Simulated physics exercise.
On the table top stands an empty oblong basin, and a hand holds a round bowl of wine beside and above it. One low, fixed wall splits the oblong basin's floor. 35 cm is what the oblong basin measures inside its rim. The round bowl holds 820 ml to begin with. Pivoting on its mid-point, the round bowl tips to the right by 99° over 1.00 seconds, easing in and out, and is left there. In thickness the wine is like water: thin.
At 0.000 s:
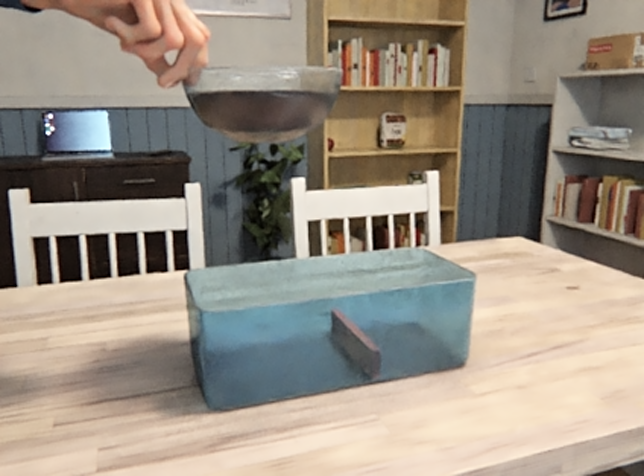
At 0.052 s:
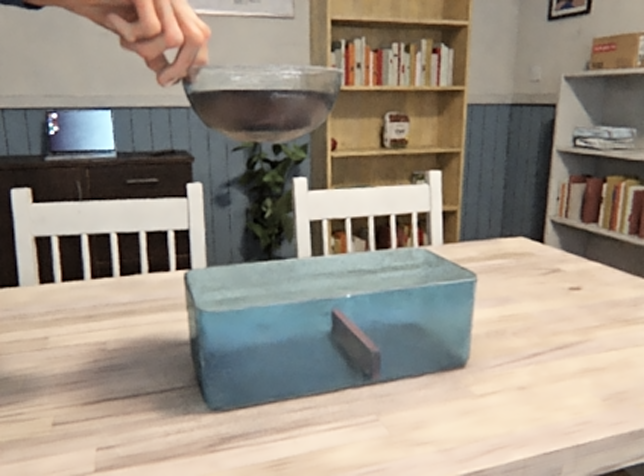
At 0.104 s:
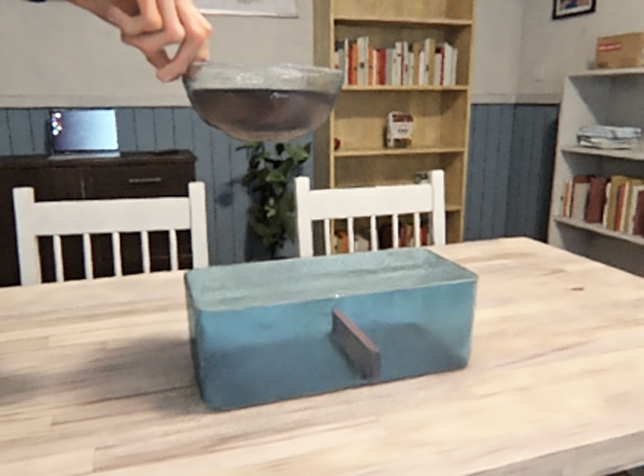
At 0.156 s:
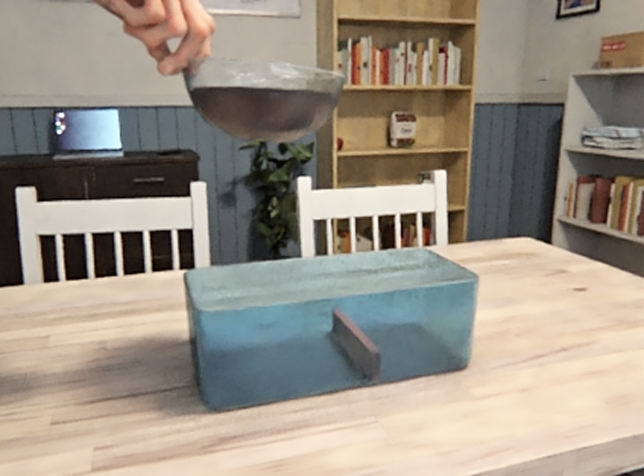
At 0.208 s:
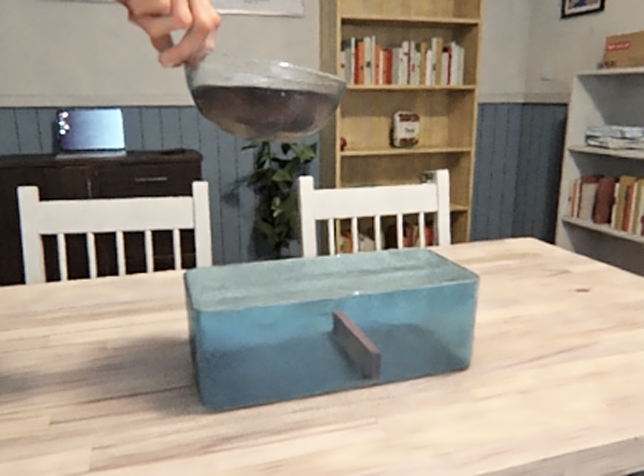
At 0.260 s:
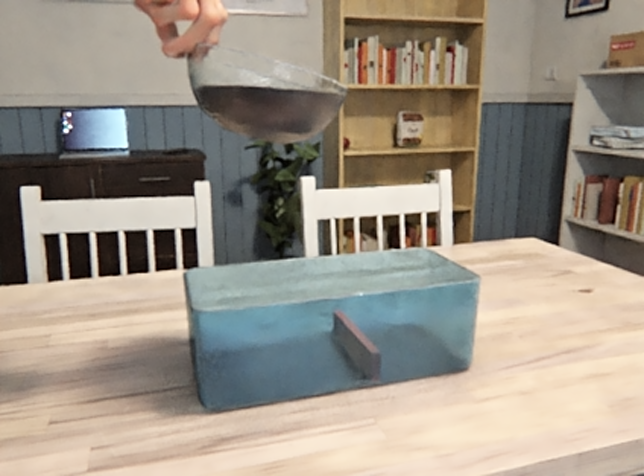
A round bowl of dark wine, with a hand at its left rim, tilted gently to the right, slowly at first and then faster, above an oblong basin on a wooden table.
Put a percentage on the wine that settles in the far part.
Roughly 77 per cent ends up there.
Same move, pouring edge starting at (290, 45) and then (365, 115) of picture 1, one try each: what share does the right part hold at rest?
Try 1: Approx. 50 %; try 2: Approx. 85 %.
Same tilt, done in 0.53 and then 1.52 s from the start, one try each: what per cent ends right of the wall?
Respectively about 55 and 85 percent.
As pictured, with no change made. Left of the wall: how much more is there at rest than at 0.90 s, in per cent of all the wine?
Around 12 per cent.
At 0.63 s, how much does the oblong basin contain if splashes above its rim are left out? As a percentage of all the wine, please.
12 %, give or take.
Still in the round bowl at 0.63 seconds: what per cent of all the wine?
Near 38 in a hundred.
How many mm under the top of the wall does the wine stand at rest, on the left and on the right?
Noted: Left near 34 mm, right near 8 mm.
By 0.63 s the tilt is 69° and 39 per cent is still to pour, 0 is left of the wall and 12 right of it.
By 0.90 s the tilt is 97° and 2 per cent is still to pour, 9 is left of the wall and 75 right of it.
By 1.19 s the tilt is 99° and 0 per cent is still to pour, 21 is left of the wall and 77 right of it.
By 1.50 s the tilt is 99° and 0 per cent is still to pour, 21 is left of the wall and 77 right of it.
At rest 21 per cent lies left of the wall, 77 right of it and 2 outside.
